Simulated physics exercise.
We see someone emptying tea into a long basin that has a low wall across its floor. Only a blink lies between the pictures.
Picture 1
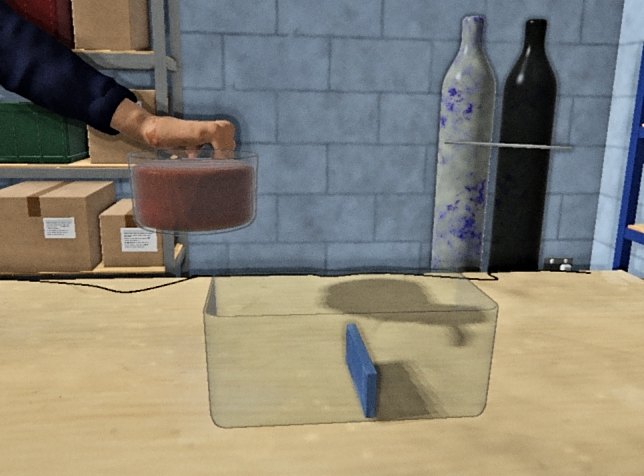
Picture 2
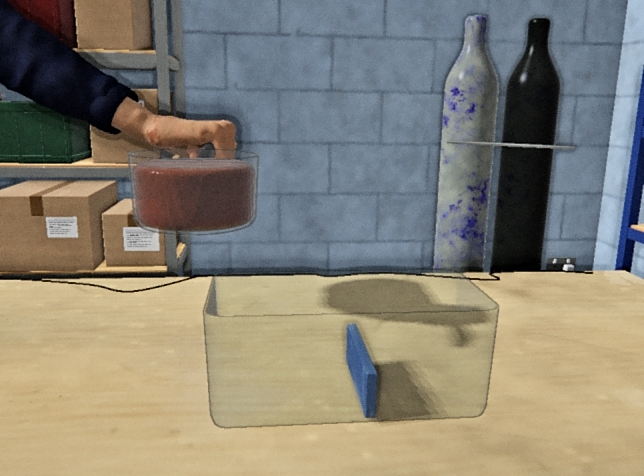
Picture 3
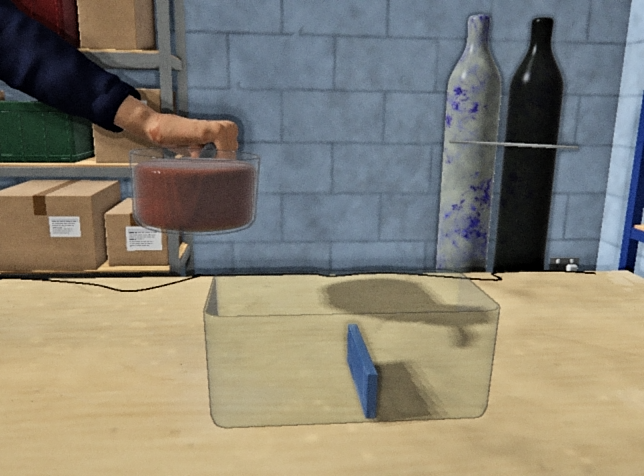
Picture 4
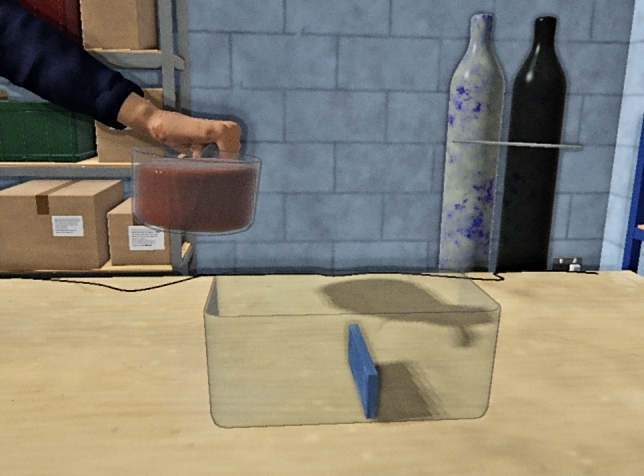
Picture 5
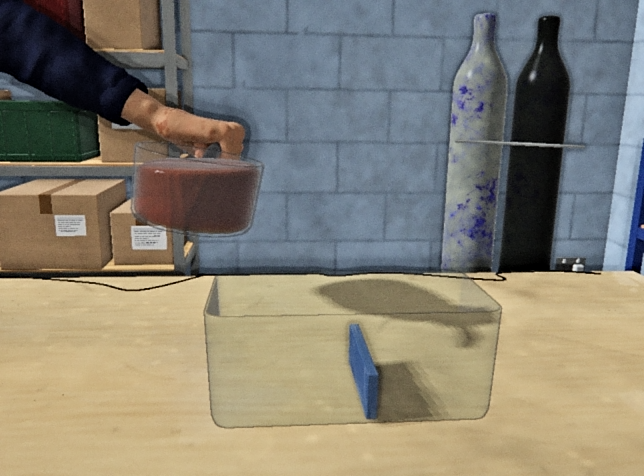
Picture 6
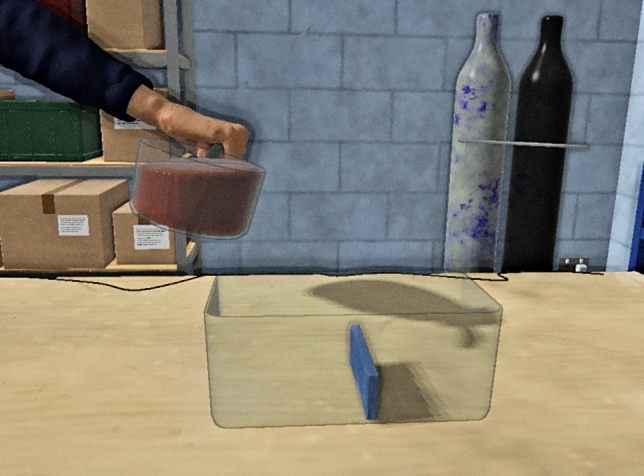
A hand holds a clear container of reddish-brown tea and slowly tilts it rightward.
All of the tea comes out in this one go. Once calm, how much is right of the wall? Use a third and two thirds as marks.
The share right of the wall is under a third.
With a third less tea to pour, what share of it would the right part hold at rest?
About 0 per cent.
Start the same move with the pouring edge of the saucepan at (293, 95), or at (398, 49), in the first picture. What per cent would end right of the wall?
Roughly 55 per cent, and 70 per cent.
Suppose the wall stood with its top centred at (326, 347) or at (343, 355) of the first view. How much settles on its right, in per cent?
The first gives 35 %, the second 10 %.
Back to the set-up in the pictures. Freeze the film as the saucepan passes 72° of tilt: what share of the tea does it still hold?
Some 50 per cent.
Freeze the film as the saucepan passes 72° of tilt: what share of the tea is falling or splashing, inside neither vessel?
Roughly 30 in a hundred.
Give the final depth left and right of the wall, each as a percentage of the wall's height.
The left part 60 per cent, the right part 0.
A moment on, the saucepan is tipped part way and 51 per cent is still to pour, 19 is left of the wall and 0 right of it.
Next, the saucepan is tipped right over and 8 per cent is still to pour, 84 is left of the wall and 1 right of it.
Then the saucepan is tipped right over and 0 per cent is still to pour, 97 is left of the wall and 2 right of it.
Later the saucepan is tipped right over and 0 per cent is still to pour, 97 is left of the wall and 2 right of it.
At rest 97 per cent lies left of the wall, 2 right of it and 0 outside.
